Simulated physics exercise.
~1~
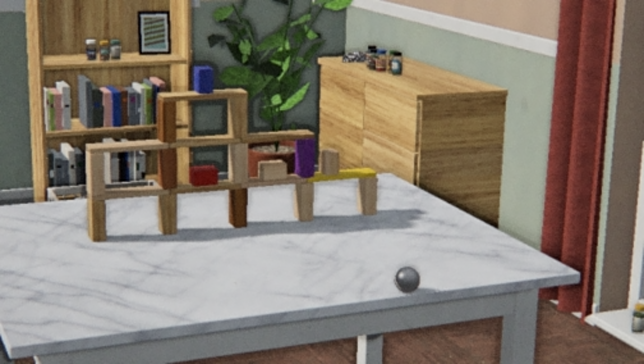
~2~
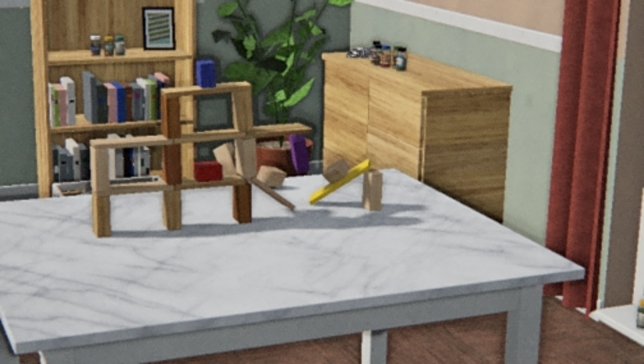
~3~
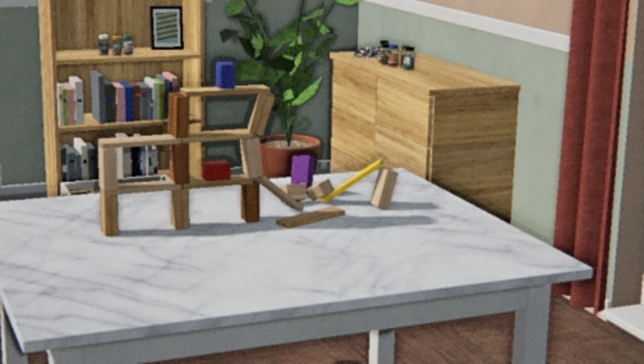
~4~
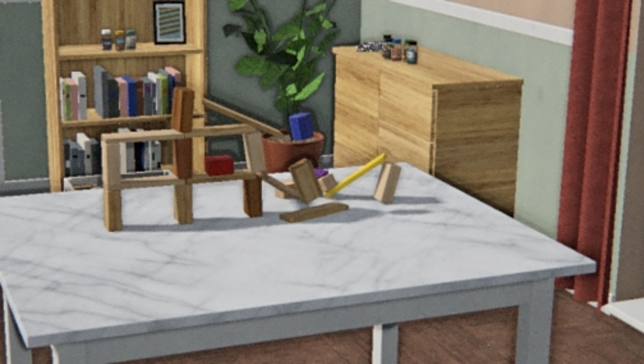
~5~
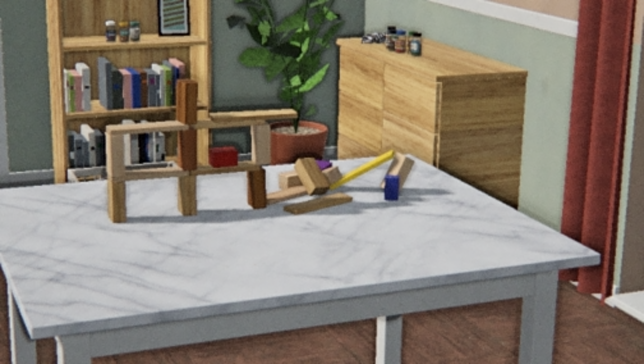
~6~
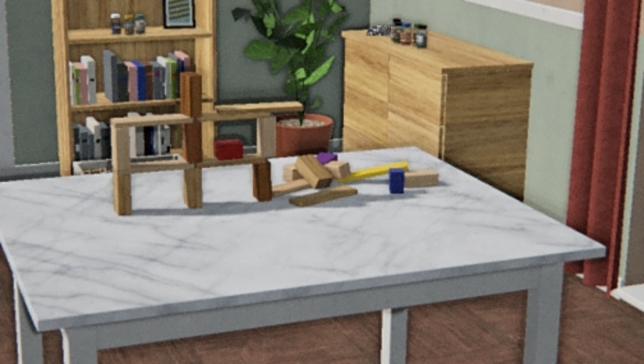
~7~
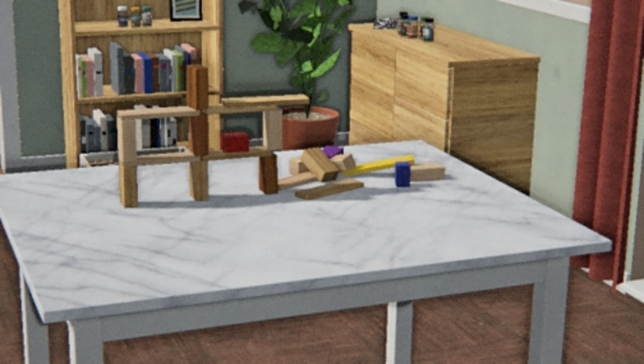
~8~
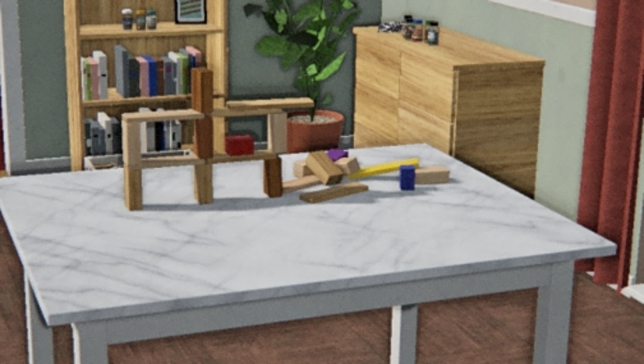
A wooden block structure partly collapses on the right, dropping the yellow plank and blue block.
